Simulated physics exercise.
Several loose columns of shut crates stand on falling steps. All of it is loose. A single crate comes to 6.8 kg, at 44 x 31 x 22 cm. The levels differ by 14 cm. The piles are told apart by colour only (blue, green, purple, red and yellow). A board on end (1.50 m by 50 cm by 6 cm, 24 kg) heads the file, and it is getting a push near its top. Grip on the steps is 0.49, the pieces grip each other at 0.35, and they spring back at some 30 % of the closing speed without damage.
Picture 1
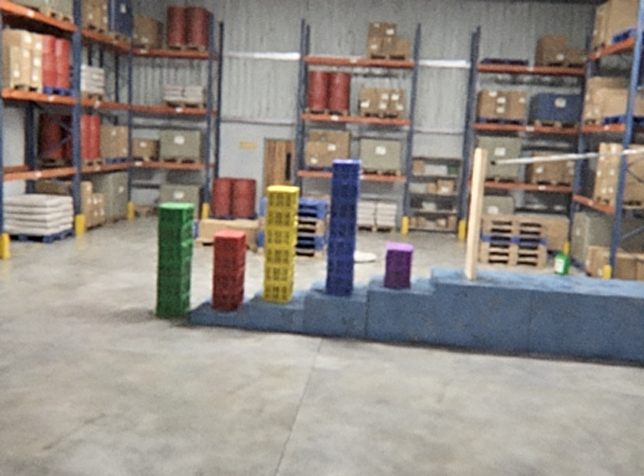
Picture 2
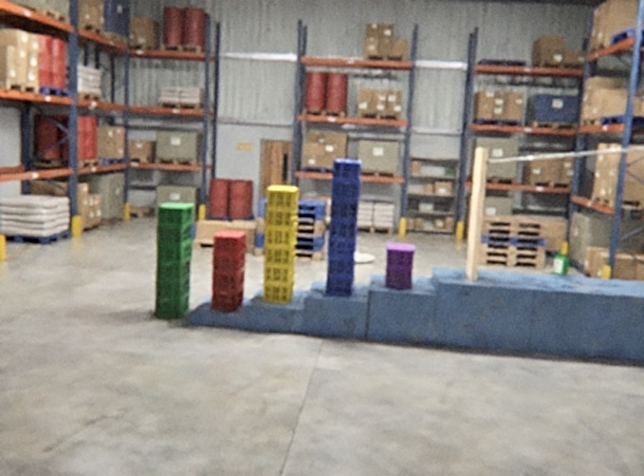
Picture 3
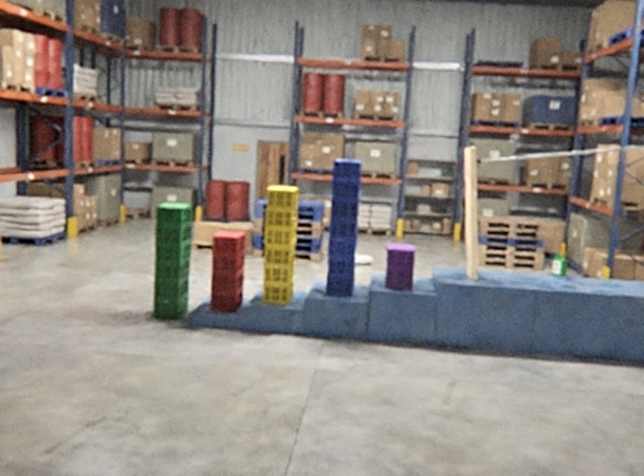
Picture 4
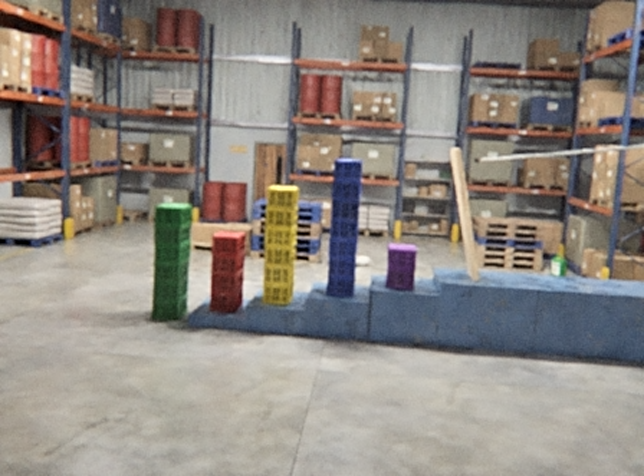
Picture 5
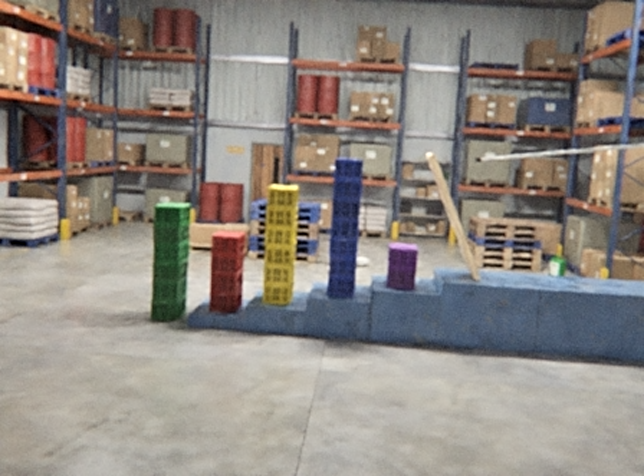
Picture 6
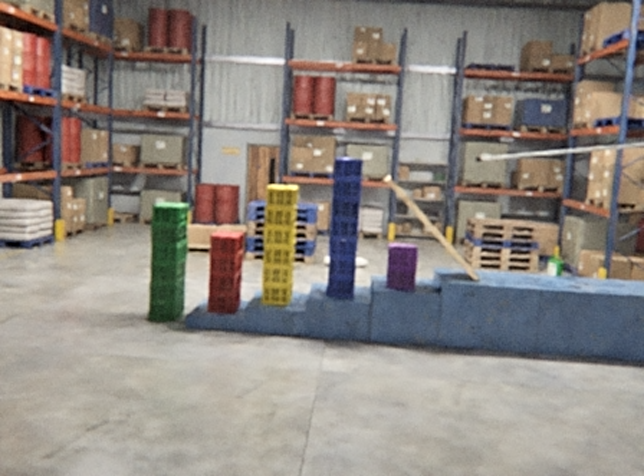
In a warehouse, a pole pushed an upright board near its top, and the board leaned further and further left toward stacks of purple, blue, yellow, red and green crates, which stayed still.
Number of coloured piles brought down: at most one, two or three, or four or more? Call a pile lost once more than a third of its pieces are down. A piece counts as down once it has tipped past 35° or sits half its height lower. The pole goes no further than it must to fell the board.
Piles wrecked: No more than one.
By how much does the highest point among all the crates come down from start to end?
About 35 cm.
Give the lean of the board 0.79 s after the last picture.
Some 80° from upright.
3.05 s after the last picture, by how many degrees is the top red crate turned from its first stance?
Roughly 0°.
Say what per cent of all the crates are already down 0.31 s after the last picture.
At that moment 0 per cent.
Then, 0.31 s on from the sixth picture, board 66° from upright; none of the 25 crates down, 6 disturbed; top blue crate tipped 23°.
Then, 0.79 s on from the sixth picture, board 78° from upright; 3 of the 25 crates down; top blue crate on its side; top yellow crate displaced 11 cm.
Then, 3.05 s on from the sixth picture, board 70° from upright; 3 of the 25 crates down; top blue crate on its side; top yellow crate displaced 12 cm.
Finally, board 70° from upright; 3 of the 25 crates down; top blue crate upside down; top yellow crate displaced 12 cm. Wrecked, blue. Seen by the last camera, middles, top blue crate near (523, 273), top yellow crate near (272, 196).
